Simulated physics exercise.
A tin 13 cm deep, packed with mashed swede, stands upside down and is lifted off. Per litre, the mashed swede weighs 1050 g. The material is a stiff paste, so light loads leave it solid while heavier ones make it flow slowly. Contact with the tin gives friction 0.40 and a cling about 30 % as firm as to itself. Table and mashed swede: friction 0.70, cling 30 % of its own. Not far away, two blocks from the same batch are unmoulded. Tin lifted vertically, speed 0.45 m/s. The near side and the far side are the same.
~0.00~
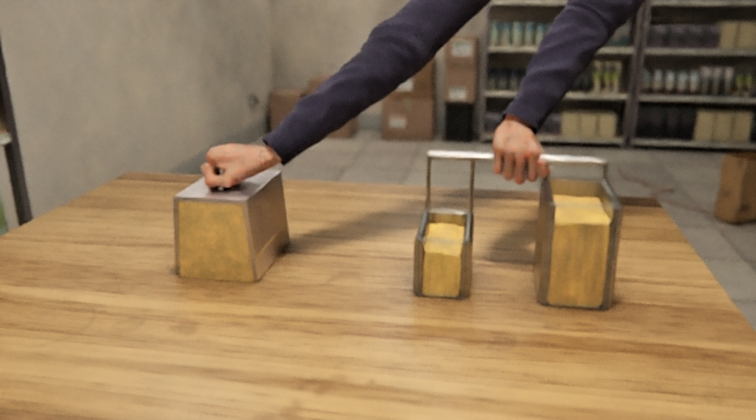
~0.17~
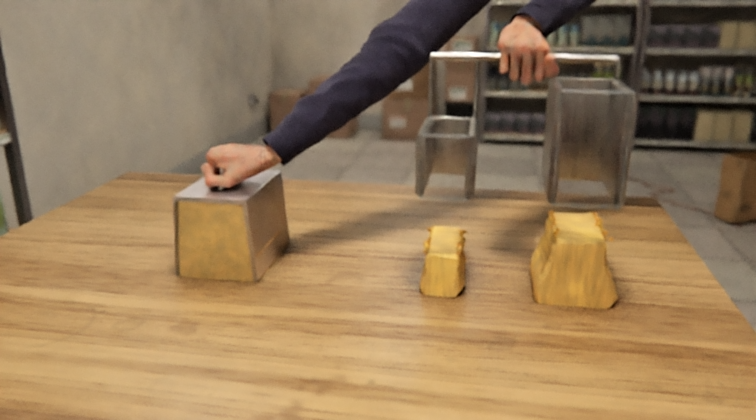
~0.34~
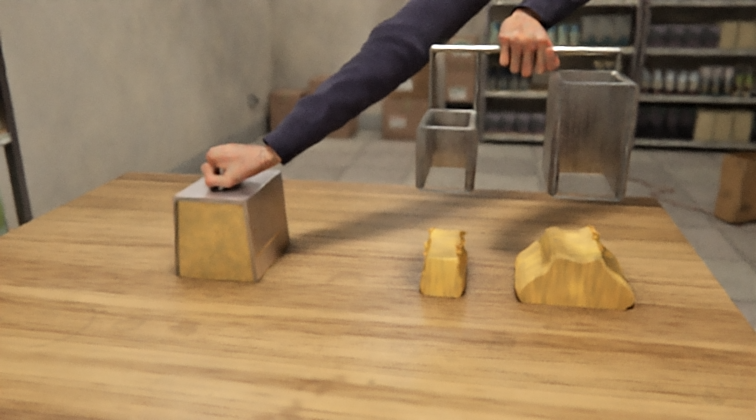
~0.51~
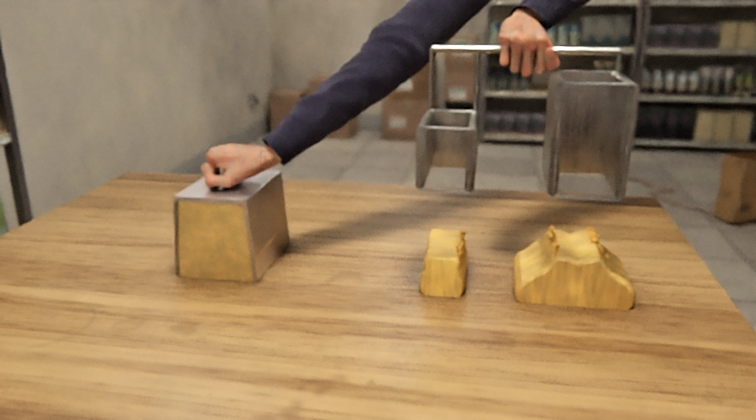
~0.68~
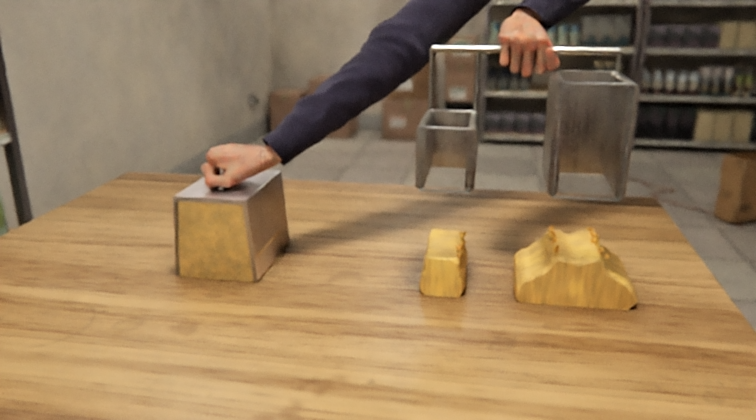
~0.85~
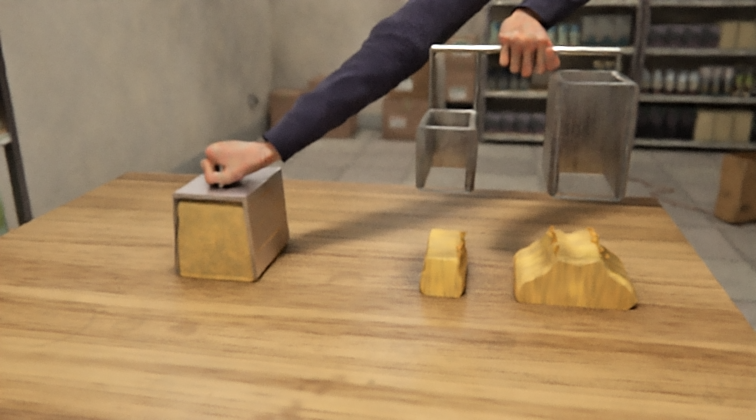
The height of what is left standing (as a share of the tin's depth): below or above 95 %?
Measured share - not up to 95 per cent.
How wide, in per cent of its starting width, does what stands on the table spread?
I'd put it at some 190 %.
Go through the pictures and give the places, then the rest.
The first picture shows top corner of the tin at (177, 201), not yet moved; top of the mashed swede at (227, 205); blocks stand 7.8 cm, 14 cm (left to right).
The second picture shows top corner of the tin at (177, 201), not yet moved; top of the mashed swede at (227, 205); blocks stand 7.3 cm, 11 cm (left to right).
The third picture shows top corner of the tin at (177, 201), not yet moved; top of the mashed swede at (227, 205); blocks stand 7.1 cm, 8.6 cm (left to right).
The fourth picture shows top corner of the tin at (177, 201), not yet moved; top of the mashed swede at (227, 205); blocks stand 7.0 cm, 8.3 cm (left to right).
The fifth picture shows top corner of the tin at (177, 201), not yet moved; top of the mashed swede at (227, 205); blocks stand 6.9 cm, 8.3 cm (left to right).
The sixth picture shows top corner of the tin at (177, 198), moved 6 mm; top of the mashed swede at (184, 203); blocks stand 6.9 cm, 8.3 cm (left to right).
After 1.05 s, the tin is up by 9.0 cm.
After 1.29 s, the tin is up by 20 cm; what stands on the table is 66 % of the tin's depth.
After 1.53 s, the tin is up by 25 cm; what stands on the table is 64 % of the tin's depth.
After 1.77 s, the tin is up by 25 cm; what stands on the table is 63 % of the tin's depth.
After 1.87 s, at the end, the tin is up by 25 cm; what stands on the table is 63 % of the tin's depth.
